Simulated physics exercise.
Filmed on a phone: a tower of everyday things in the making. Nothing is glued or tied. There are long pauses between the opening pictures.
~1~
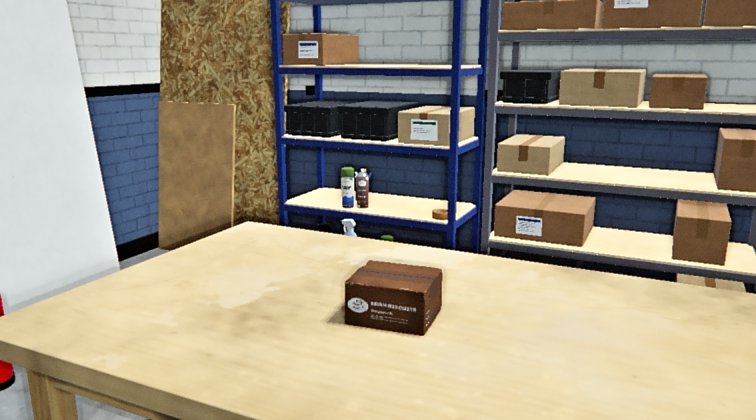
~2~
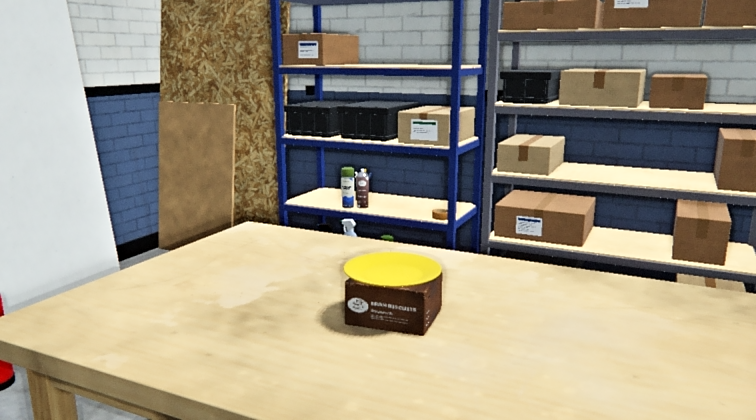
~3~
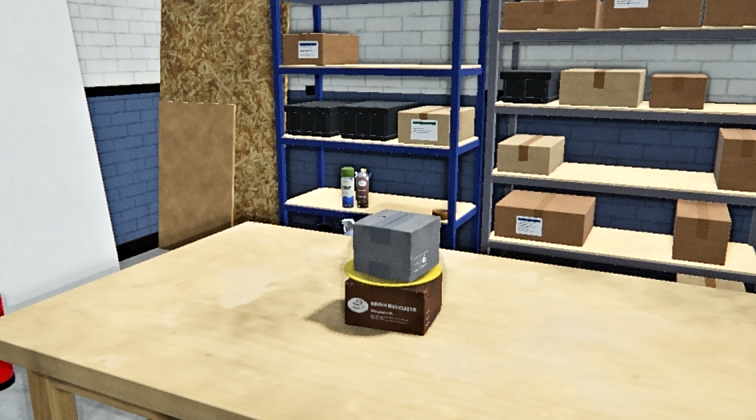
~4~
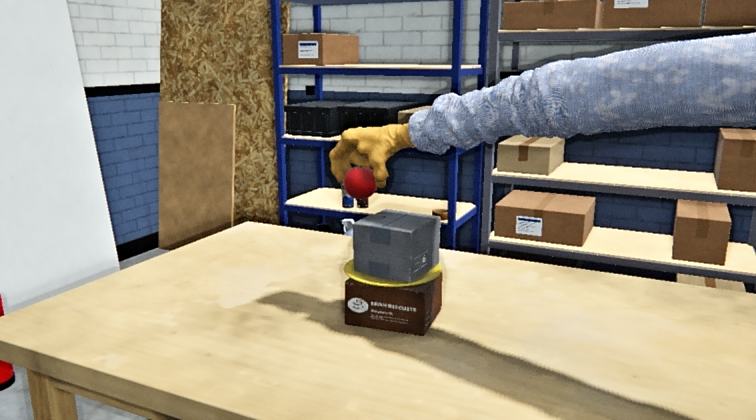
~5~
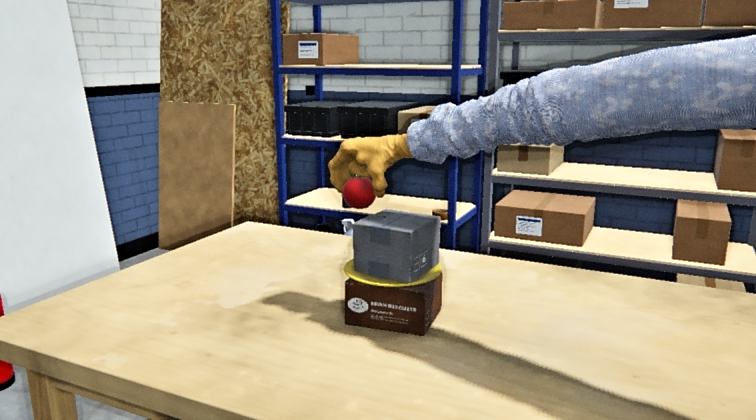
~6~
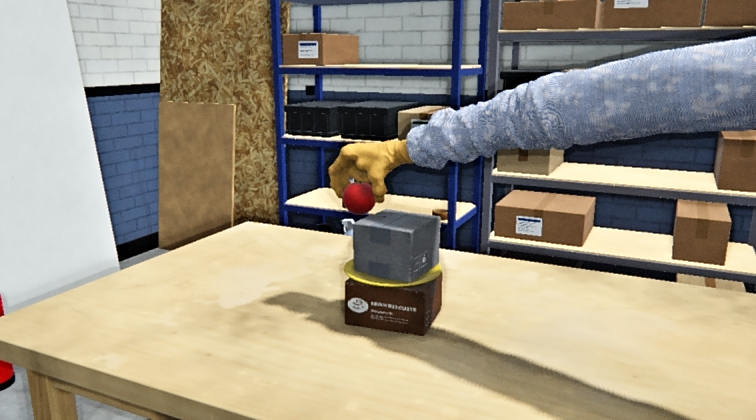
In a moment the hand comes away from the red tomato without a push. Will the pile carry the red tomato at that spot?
As it turns out, it gives way.
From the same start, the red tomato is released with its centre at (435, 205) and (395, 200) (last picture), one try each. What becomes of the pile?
First, it loses its balance; second, it stays up.
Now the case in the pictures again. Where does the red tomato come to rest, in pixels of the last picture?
Around (276, 281).
Then, 0.40 s after the last picture, red tomato now fallen.
Then, 0.50 s after the last picture, things are still on the move.
At rest, fallen, red tomato; the other 3 in place. Seen from the same camera at the end, red tomato near (276, 281). The pile loses its balance.
